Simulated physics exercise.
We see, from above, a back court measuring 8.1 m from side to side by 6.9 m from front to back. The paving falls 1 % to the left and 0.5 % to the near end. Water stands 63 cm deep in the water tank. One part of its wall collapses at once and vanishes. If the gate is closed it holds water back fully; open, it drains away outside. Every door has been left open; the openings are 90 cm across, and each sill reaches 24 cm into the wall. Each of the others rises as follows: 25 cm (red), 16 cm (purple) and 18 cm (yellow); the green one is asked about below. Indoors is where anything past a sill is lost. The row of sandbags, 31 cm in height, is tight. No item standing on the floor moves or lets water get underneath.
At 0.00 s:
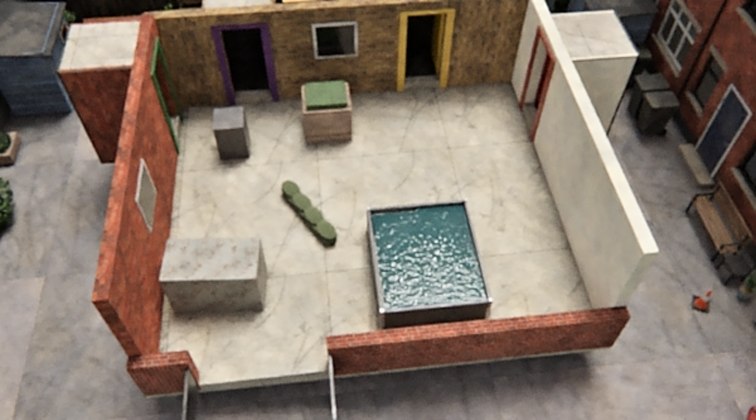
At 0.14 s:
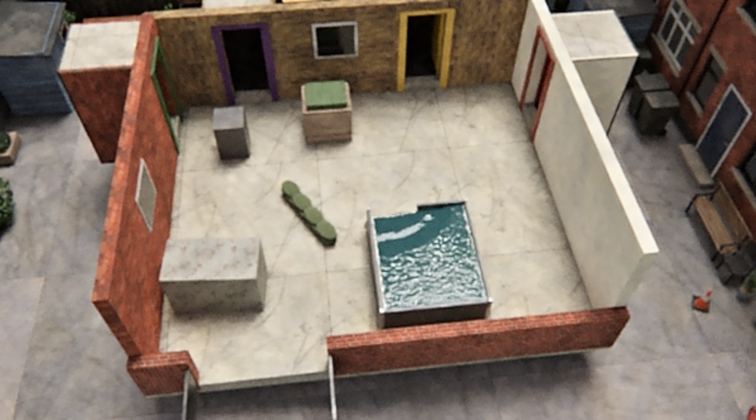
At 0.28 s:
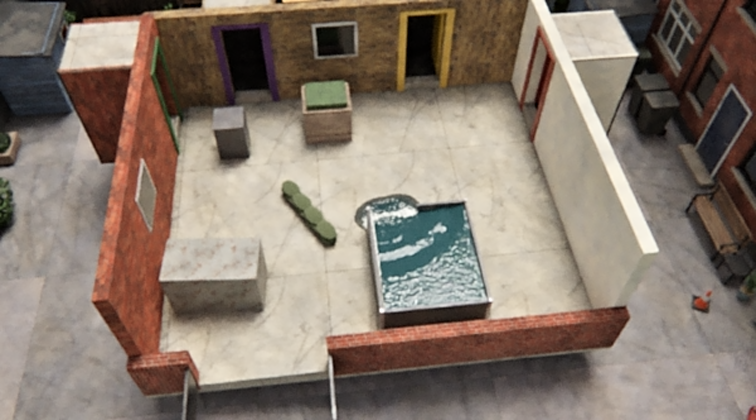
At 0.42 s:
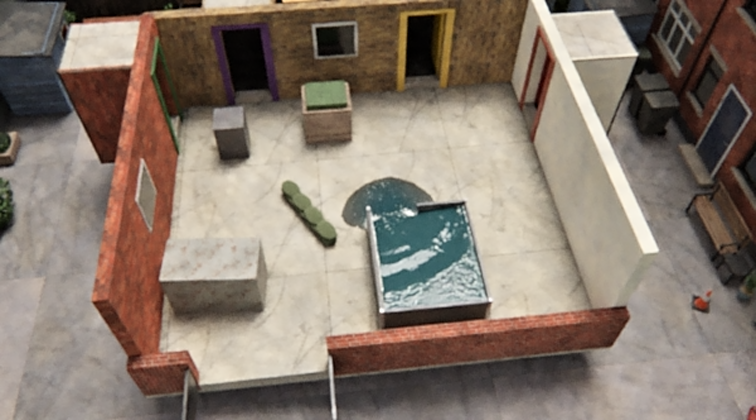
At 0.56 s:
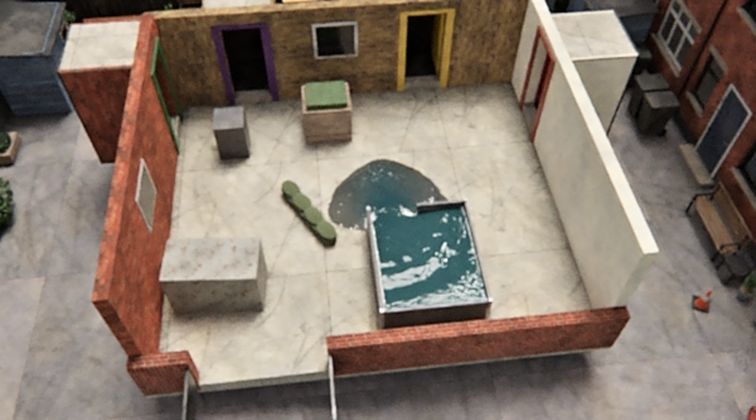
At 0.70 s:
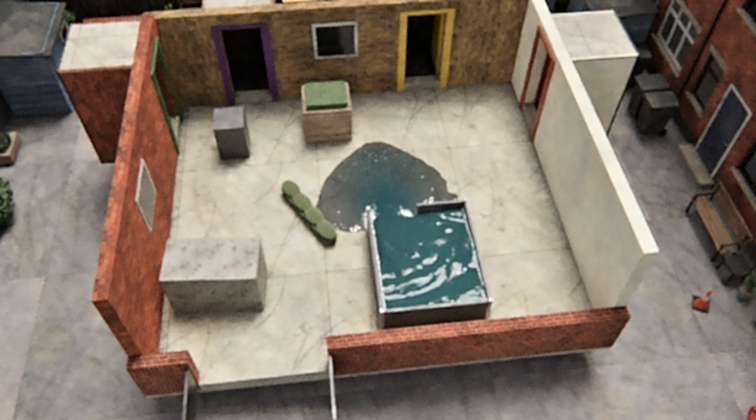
A paved back court enclosed by brick, tan and white walls is seen from above at a fixed angle. Purple and yellow doorways line the far wall, with a green one at left and a red one at right, around grey blocks, a planter, a green row of sandbags and a water tank. Part of the tank's far wall vanishes, and water pours out, spreading across the pale floor in a widening dark fan.
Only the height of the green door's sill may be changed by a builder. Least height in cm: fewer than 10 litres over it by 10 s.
Approx. 12 cm.
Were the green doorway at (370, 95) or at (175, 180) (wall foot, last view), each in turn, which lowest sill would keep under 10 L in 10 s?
In turn: About 22 cm, about 8.5 cm.
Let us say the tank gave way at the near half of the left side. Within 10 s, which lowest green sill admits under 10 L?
A minimum of about 7.5 cm.
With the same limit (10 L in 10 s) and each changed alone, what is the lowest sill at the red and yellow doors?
Roughly 7.0 cm for the red door and roughly 13.5 cm for the yellow door.
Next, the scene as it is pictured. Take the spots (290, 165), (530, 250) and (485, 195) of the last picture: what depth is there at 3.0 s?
Around 8 cm, 0 cm and 0 cm.
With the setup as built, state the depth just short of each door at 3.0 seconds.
Red door 0 cm, purple door 17 cm, green door 0 cm, yellow door 17 cm.
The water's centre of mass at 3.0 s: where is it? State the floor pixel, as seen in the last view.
(390, 205) or so.
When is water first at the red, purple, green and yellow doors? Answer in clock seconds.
So red sees it at 3.8 s, purple at 2.6 s, green at 3.4 s and yellow at 1.8 s.
After 1.4 s water covers 20 % of the floor, deepest (35 cm) near (389, 223); it has not reached the green door.
After 3.0 s water covers 40 % of the floor, deepest (25 cm) near (362, 94); it has not reached the green door.
After 10.0 s water covers 85 % of the floor, deepest (14 cm) near (176, 280); 9 cm at the green door, 0 litres in over its 24 cm sill.
At the green door as built, the water arrived by 3.5 s and peaked near 14 cm at 6.8 s.
Run again over the same 10 s with other heights there, 19 litres in over 11 cm, 0 litres over 15 cm. The limit of 10 litres is kept from about 12 cm up.
